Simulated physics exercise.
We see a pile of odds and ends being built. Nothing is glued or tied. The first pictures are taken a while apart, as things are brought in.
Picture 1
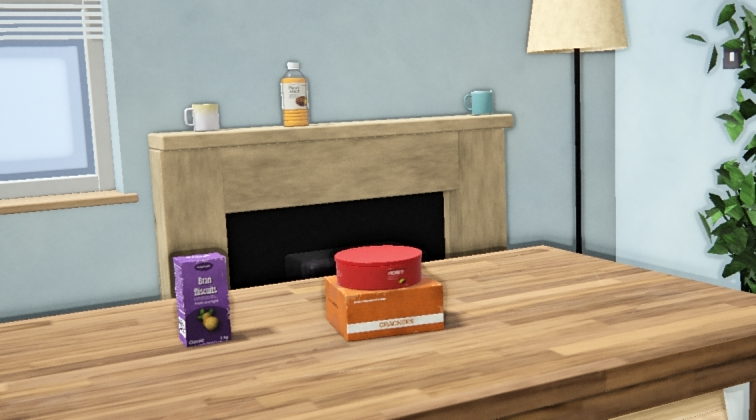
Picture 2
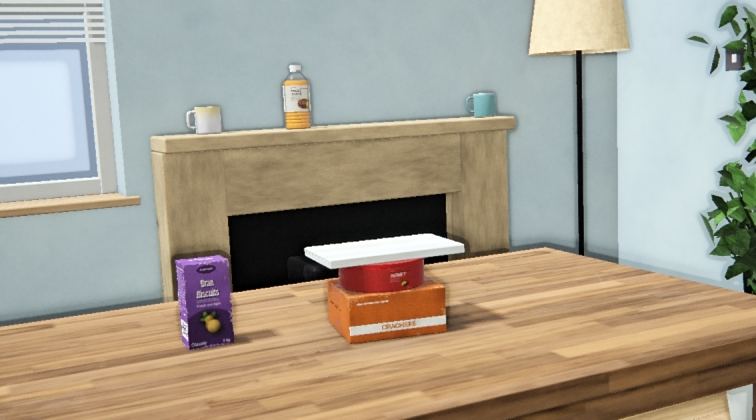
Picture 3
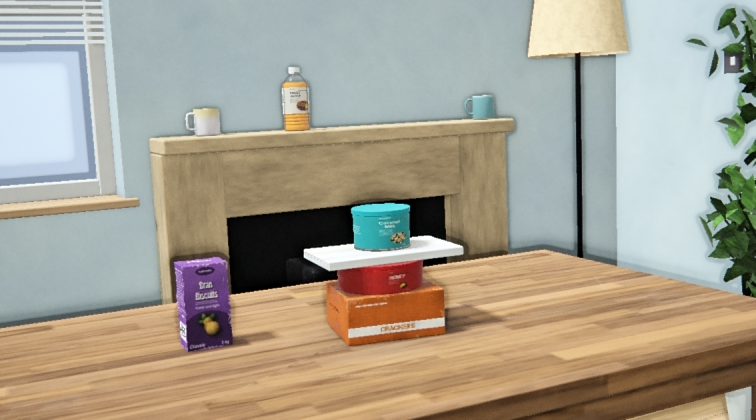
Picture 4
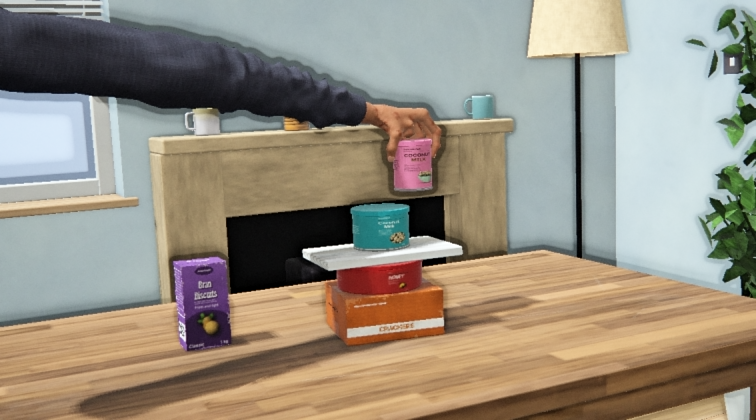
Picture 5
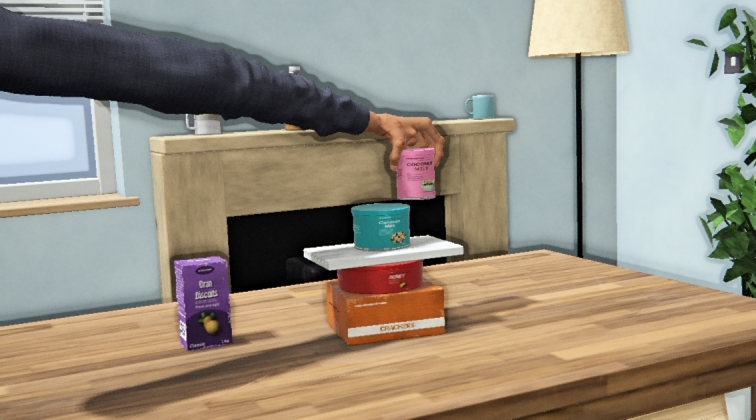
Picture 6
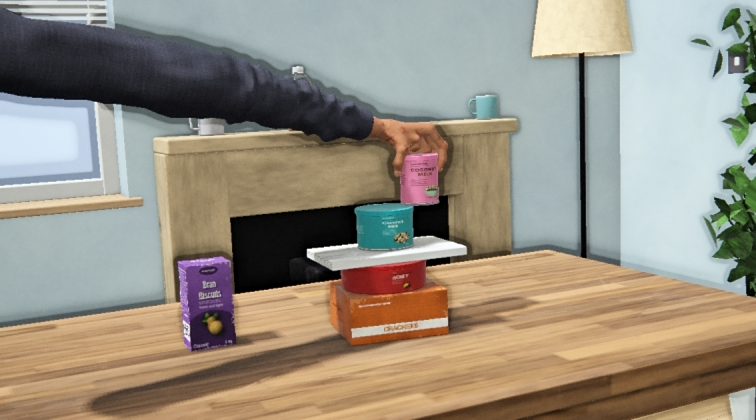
In the video, a white board and then a turquoise tub are added atop a red tub on an orange box beside a purple carton, and a hand reaching from the left lowers a pink tin onto the turquoise tub.
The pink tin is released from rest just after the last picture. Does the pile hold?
Here the pile loses its balance.
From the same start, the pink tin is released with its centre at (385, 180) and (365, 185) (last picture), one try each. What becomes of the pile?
First try: It holds; second try: It keeps its balance.
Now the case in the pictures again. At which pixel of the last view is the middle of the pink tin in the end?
Around (501, 283).
Then, 0.30 s on from there, pink tin now fallen.
Then, 0.50 s on from there, things are still on the move.
Then, 1.30 s on from there, nothing new.
In the end, fallen, pink tin; the other 5 unmoved. At the end, from the last picture's camera, pink tin near (501, 283). The pile comes apart.
